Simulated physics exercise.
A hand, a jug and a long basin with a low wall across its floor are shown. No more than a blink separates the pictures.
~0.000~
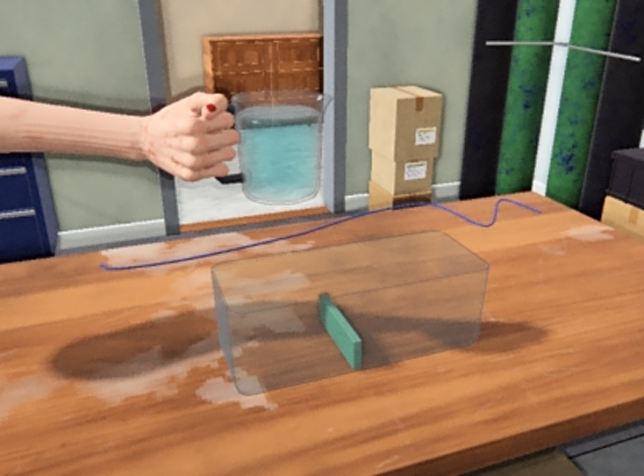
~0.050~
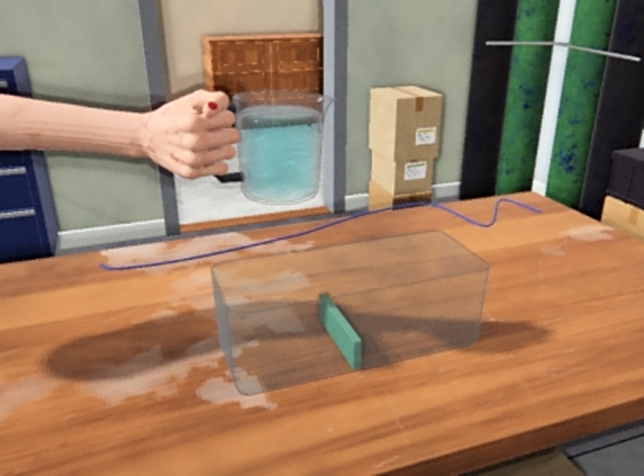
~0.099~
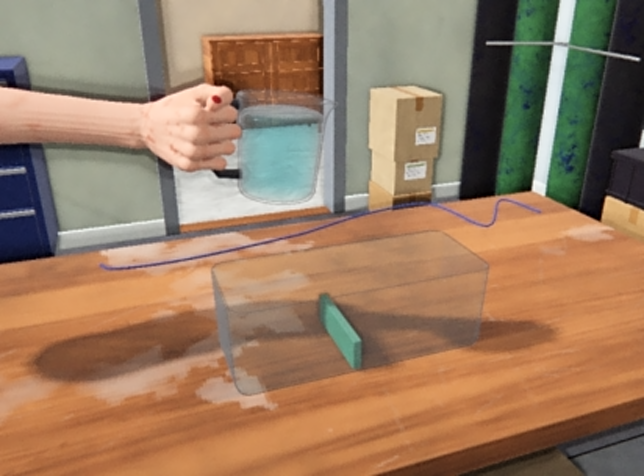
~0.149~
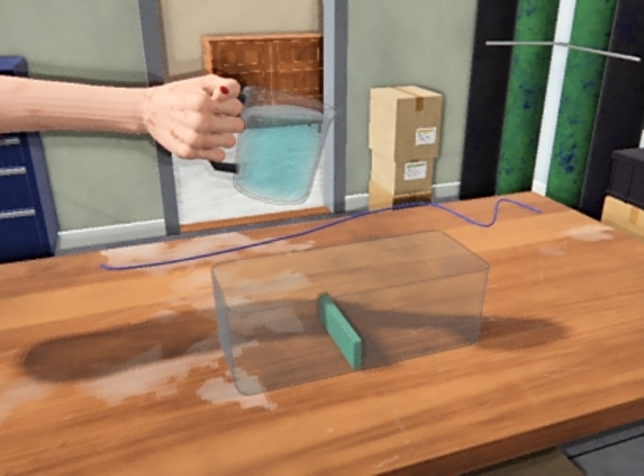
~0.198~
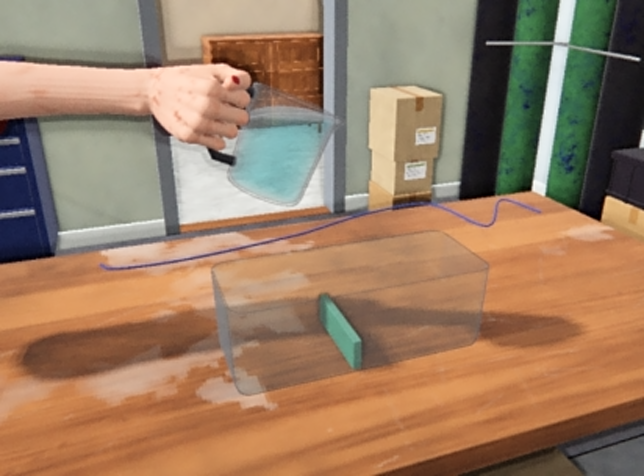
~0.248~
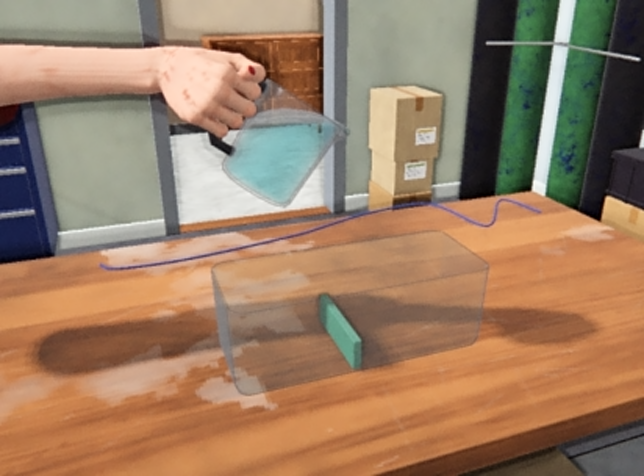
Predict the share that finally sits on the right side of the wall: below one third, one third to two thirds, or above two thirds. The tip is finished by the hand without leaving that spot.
Right-side share: Above two thirds.
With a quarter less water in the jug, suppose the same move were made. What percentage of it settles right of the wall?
Best guess: Around 90 %.
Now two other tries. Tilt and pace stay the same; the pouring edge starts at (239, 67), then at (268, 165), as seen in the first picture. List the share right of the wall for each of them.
First try: About 5 %; second try: About 10 %.
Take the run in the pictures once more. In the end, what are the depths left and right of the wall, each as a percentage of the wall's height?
0 per cent for the left part, 60 for the right.
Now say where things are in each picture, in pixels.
Tilt 0°; pouring edge (333, 96); surface from (237, 116) to (318, 109); the long basin's rim runs from (219, 289) to (465, 248); the wall's top is at (339, 317), in the first picture.
Tilt 2°; pouring edge (334, 97); surface from (237, 115) to (319, 110), in the second picture.
Tilt 6°; pouring edge (337, 102); surface from (240, 113) to (321, 112), in the third picture.
Tilt 14°; pouring edge (341, 109); surface from (245, 114) to (327, 113), in the fourth picture.
Tilt 23°; pouring edge (345, 120); surface from (244, 127) to (334, 117), in the fifth picture.
Tilt 35°; pouring edge (347, 134); surface from (235, 141) to (341, 126); 1 per cent is over the edge, in the sixth picture.
A moment on, the jug is tipped right over and 50 per cent is still to pour, 0 is left of the wall and 16 right of it.
Next, the jug is tipped right over and 8 per cent is still to pour, 2 is left of the wall and 73 right of it.
Then the jug is tipped right over and 0 per cent is still to pour, 5 is left of the wall and 91 right of it.
Later the jug is tipped right over and 0 per cent is still to pour, 6 is left of the wall and 92 right of it.
Finally, 6 per cent lies left of the wall, 92 right of it and 2 outside.
